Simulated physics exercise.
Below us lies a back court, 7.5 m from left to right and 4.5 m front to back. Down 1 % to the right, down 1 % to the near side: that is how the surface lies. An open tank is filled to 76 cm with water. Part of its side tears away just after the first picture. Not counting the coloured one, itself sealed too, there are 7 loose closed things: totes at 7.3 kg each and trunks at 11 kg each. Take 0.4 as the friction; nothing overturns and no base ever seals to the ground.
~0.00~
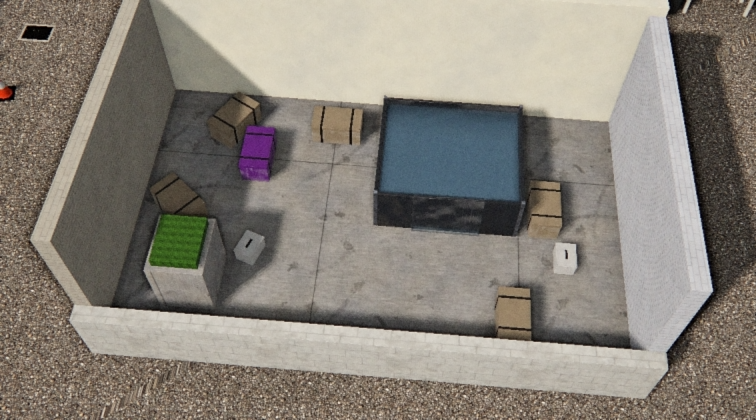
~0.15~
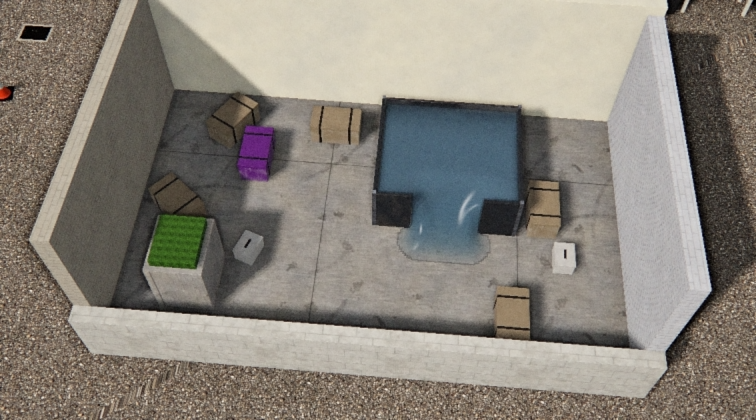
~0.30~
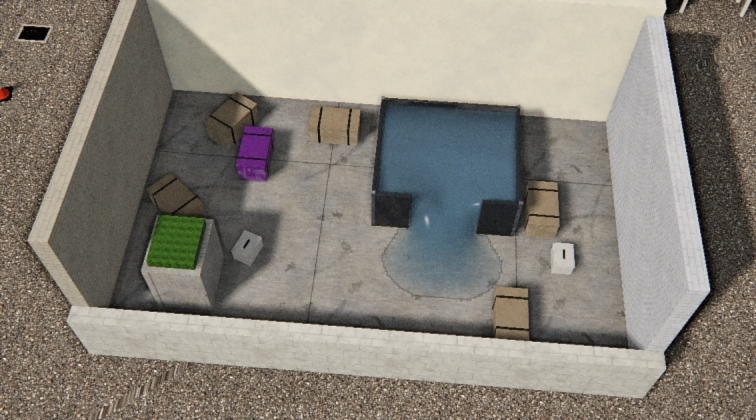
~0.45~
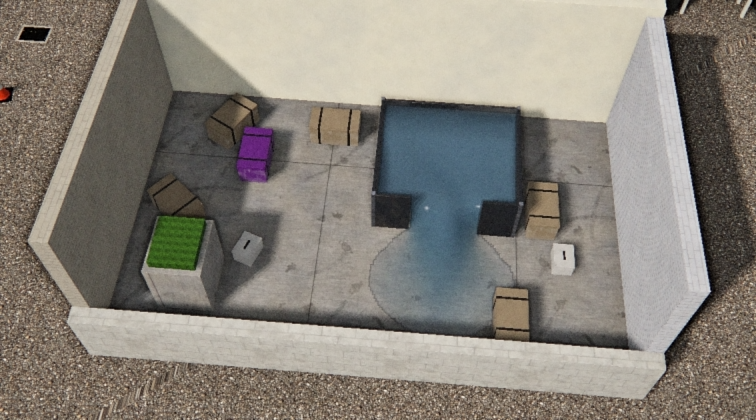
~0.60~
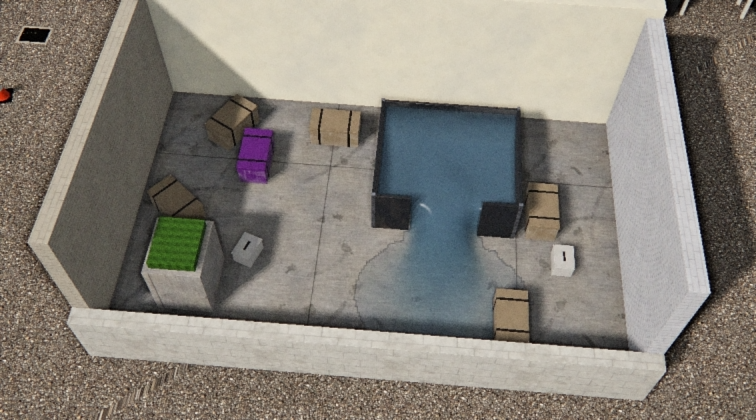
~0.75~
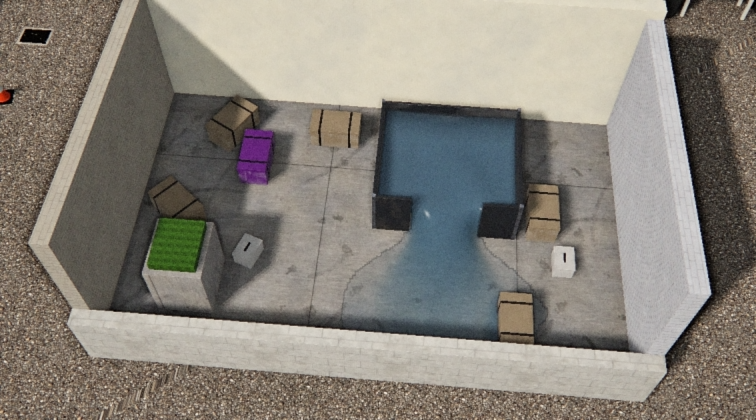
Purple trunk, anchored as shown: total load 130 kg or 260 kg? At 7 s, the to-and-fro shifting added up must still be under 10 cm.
130 kg.
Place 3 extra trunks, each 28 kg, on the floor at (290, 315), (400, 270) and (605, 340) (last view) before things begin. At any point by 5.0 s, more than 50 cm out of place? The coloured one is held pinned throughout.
In order: Farther, then farther, then farther.
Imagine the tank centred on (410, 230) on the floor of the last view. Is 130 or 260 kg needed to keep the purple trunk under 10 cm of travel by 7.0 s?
Then, put simply, the lighter one does it.
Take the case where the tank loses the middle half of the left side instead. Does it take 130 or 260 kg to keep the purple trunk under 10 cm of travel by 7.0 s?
That way round, only the bigger mass holds.
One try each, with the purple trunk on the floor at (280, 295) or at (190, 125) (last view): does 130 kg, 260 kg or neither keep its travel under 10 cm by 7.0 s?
First spot: Light mass works; second spot: Light mass works.
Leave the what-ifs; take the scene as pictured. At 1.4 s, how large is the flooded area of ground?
Roughly 11.5 m2 of it is wet.
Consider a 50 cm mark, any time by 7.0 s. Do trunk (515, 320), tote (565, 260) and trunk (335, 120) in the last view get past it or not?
Order as listed: Above threshold / above threshold / below threshold.
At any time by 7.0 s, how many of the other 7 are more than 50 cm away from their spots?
All told, that gives 6.
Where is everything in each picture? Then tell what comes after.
In the first frame, the purple trunk at (257, 146) rests on the ground; 3.8 m2 under water; 0 of 8 have shifted.
In the second frame, the purple trunk at (256, 146) rests on the ground; water covers 4.5 m2; 0 of 8 have shifted.
In the third frame, the purple trunk at (254, 146), on the bottom; 5.5 m2 under water; 0 of 8 have shifted.
In the fourth frame, the purple trunk at (255, 147) rests on the ground; 6.6 m2 under water; 0 of 8 have shifted.
In the fifth frame, the purple trunk at (255, 148), on the bottom; water covers 7.7 m2; 0 of 8 have shifted.
In the sixth frame, the purple trunk at (255, 149), on the bottom; water covers 8.3 m2; 1 of 8 have shifted.
After 1.4 s the purple trunk would be 0 cm from its start with 130 kg and 0 cm from its start with 260 kg; 0 cm of water round it then.
After 3.1 s the purple trunk would be 0 cm from its start with 130 kg and 0 cm from its start with 260 kg; 2 cm of water round it then.
After 4.9 s the purple trunk would be 0 cm from its start with 130 kg and 0 cm from its start with 260 kg; 4 cm of water round it then.
After 7.0 s the purple trunk would be 0 cm from its start with 130 kg and 0 cm from its start with 260 kg; 7 cm of water round it then.
